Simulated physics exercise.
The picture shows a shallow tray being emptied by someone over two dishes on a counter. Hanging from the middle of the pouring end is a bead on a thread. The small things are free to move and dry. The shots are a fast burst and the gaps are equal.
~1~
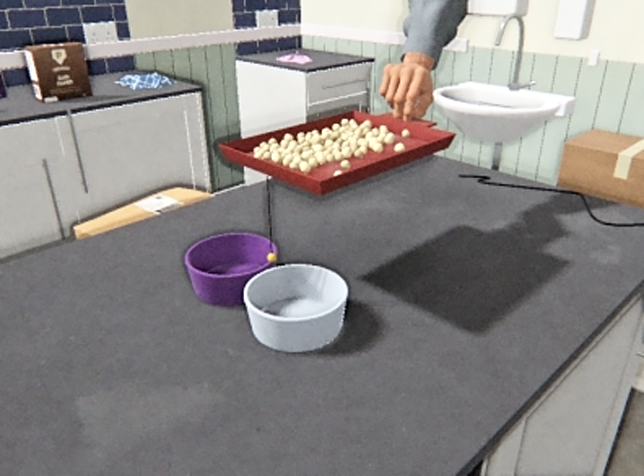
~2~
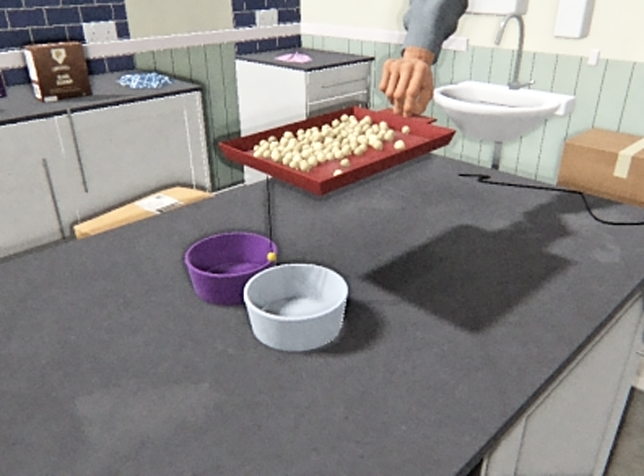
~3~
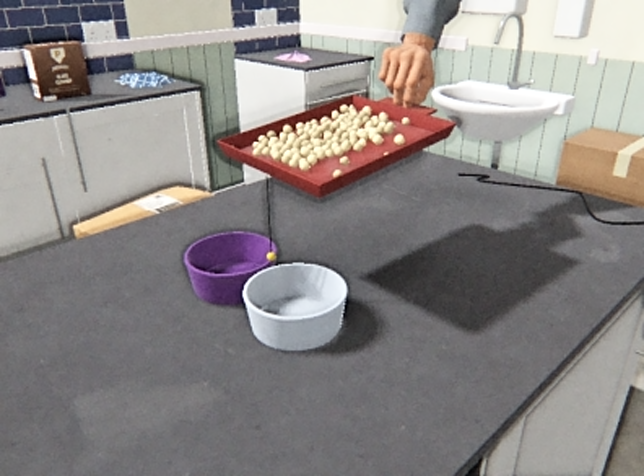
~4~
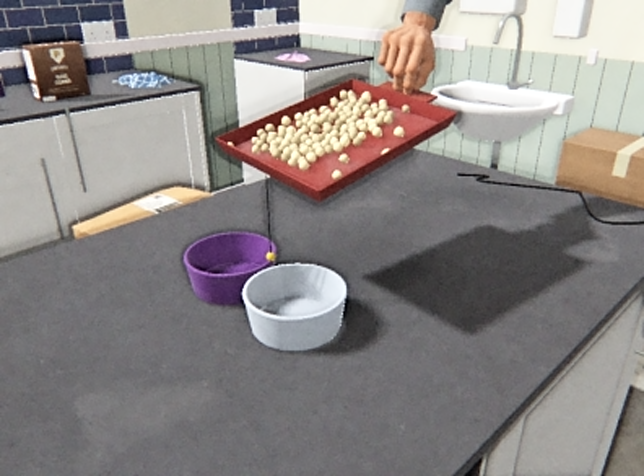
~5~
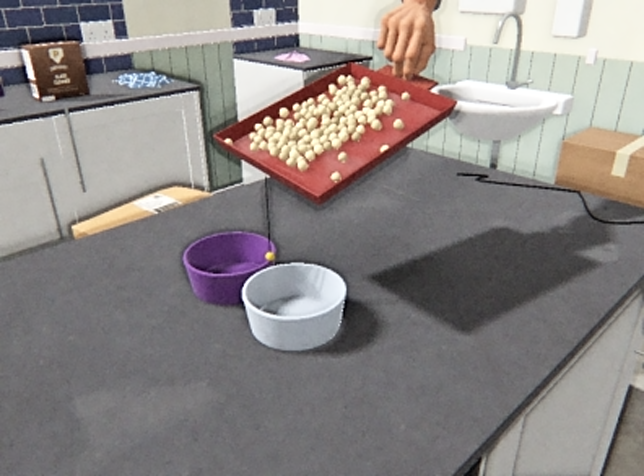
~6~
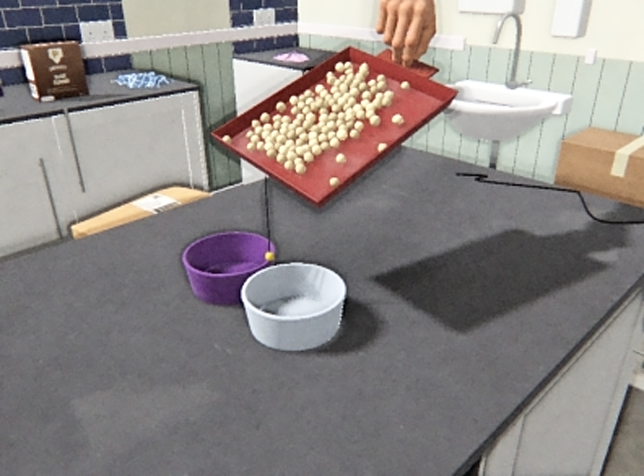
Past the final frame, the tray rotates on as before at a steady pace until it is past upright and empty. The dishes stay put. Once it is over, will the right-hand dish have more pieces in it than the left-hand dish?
Yes, most of the load heads over to the right dish, I'd guess.
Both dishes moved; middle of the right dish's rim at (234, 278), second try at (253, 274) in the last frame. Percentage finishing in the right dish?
You'd get 0 in a hundred first and 10 in a hundred after that.
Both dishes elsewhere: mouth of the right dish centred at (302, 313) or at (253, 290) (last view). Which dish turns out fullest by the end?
The first time the right-side one comes out ahead, then the right-side one the second time.
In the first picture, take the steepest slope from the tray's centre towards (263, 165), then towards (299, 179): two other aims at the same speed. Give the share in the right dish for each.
In turn, 0 percent and then 70 percent.
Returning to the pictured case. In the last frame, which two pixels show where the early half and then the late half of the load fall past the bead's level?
Earlier half at (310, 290), later half at (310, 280).
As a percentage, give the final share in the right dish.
I'd put that share at some 80 per cent.
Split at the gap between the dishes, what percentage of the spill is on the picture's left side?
It works out at some 30 percent.
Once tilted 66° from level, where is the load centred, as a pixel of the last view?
Centre estimate: (310, 187).
Just after the last frame, tray tipped steeply; the larger part on the tray; just a few in the right dish; just a few outside both; roughly a quarter in the air.
A moment on, tray tipped past a quarter turn; about a tenth on the tray; roughly two thirds in the right dish; roughly a quarter outside both; roughly a quarter in the air.
Further on, tray tipped past a quarter turn; the larger part in the right dish; roughly a quarter outside both.
When it is over, tray tipped past a quarter turn; the larger part in the right dish; not one in the left dish; roughly a quarter outside both.
